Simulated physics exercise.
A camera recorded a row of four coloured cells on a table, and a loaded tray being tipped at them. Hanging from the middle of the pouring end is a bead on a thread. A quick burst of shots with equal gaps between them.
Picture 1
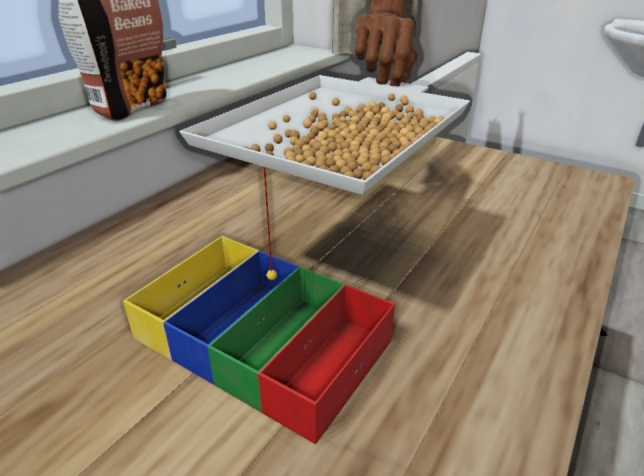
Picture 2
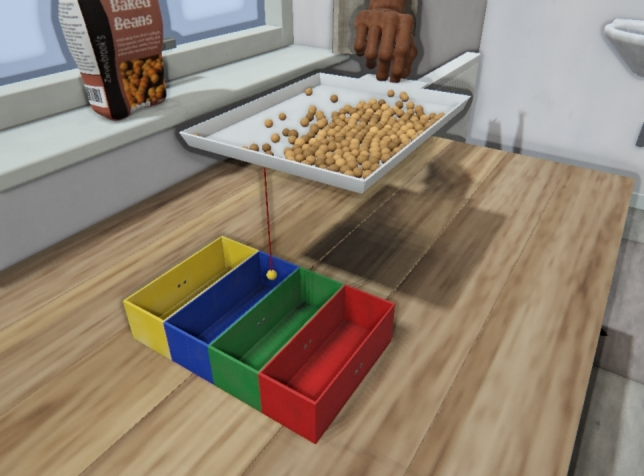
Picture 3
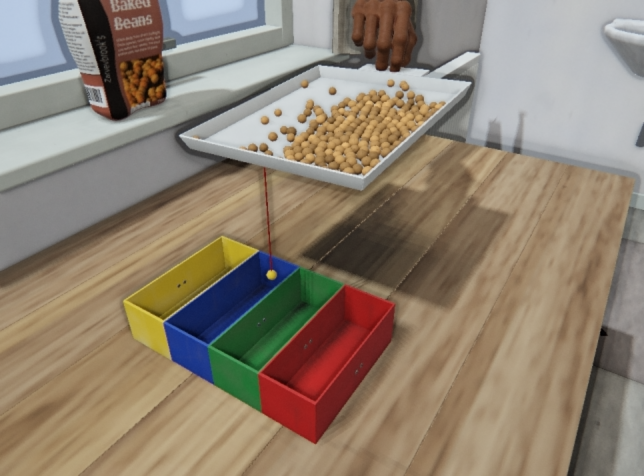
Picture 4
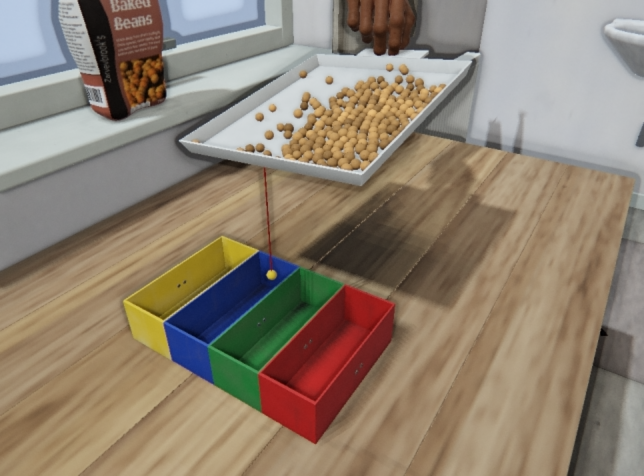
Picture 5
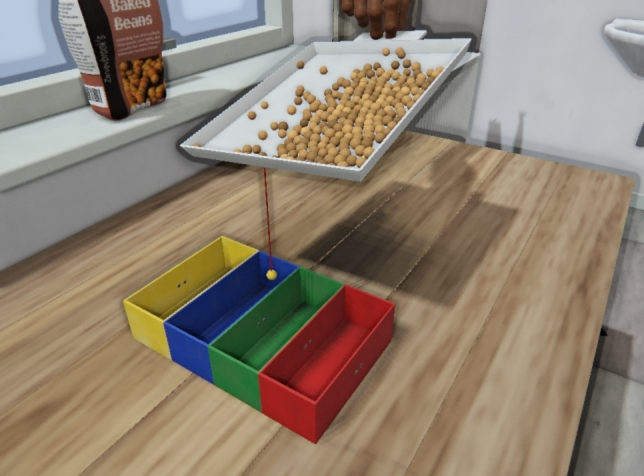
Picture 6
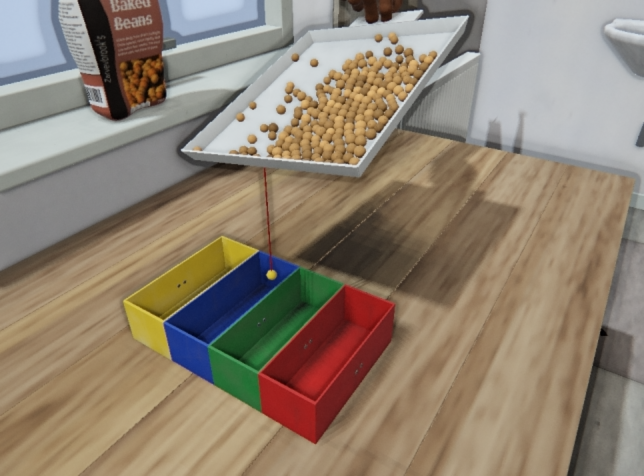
A pale tray loaded with round wooden beads tilts gradually above a wooden table by a window, seen from above at an angle by a still camera. Below it sit yellow, blue, green and red cells, left to right, with a small yellow bead hanging on a red thread and a bag on the sill. The tray's far side rises, hiding the brown hand behind it, as the beads shift slightly.
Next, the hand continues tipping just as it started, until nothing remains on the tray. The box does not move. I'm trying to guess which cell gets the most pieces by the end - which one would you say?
I would say the yellow one.
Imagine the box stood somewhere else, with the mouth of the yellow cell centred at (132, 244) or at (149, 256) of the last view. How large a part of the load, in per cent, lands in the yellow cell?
Roughly 0% the first time and 20% the second time.
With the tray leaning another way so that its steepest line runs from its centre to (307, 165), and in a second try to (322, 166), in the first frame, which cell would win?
The first try: The red one. The second: That red cell.
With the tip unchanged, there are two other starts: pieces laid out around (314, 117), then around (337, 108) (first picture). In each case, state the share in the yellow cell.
You'd get near 60 percent first and near 60 percent after that.
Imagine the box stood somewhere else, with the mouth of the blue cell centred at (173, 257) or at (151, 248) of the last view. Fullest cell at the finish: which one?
The blue cell first, green second.
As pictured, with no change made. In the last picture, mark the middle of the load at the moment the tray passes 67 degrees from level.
Its middle sits at about pixel (194, 216).
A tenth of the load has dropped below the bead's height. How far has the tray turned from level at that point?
My estimate is some 60 degrees.
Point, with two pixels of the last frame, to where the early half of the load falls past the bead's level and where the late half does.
First close to (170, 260), next close to (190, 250).
Soon, tray tipped steeply; about a third on the tray; about a quarter in the yellow cell; a small part in the blue cell; a stray few in the green cell; about half falling or outside the box.
A while on, tray tipped past a quarter turn; about half in the yellow cell; a small part in the blue cell; a stray few in the green cell; about a third falling or outside the box.
Towards the end, tray tipped past a quarter turn; about half in the yellow cell; a small part in the blue cell; a stray few in the green cell; about a third falling or outside the box.
Finally, tray tipped past a quarter turn; about half in the yellow cell; a small part in the blue cell; a stray few in the green cell; none in the red cell; about a third outside the box.
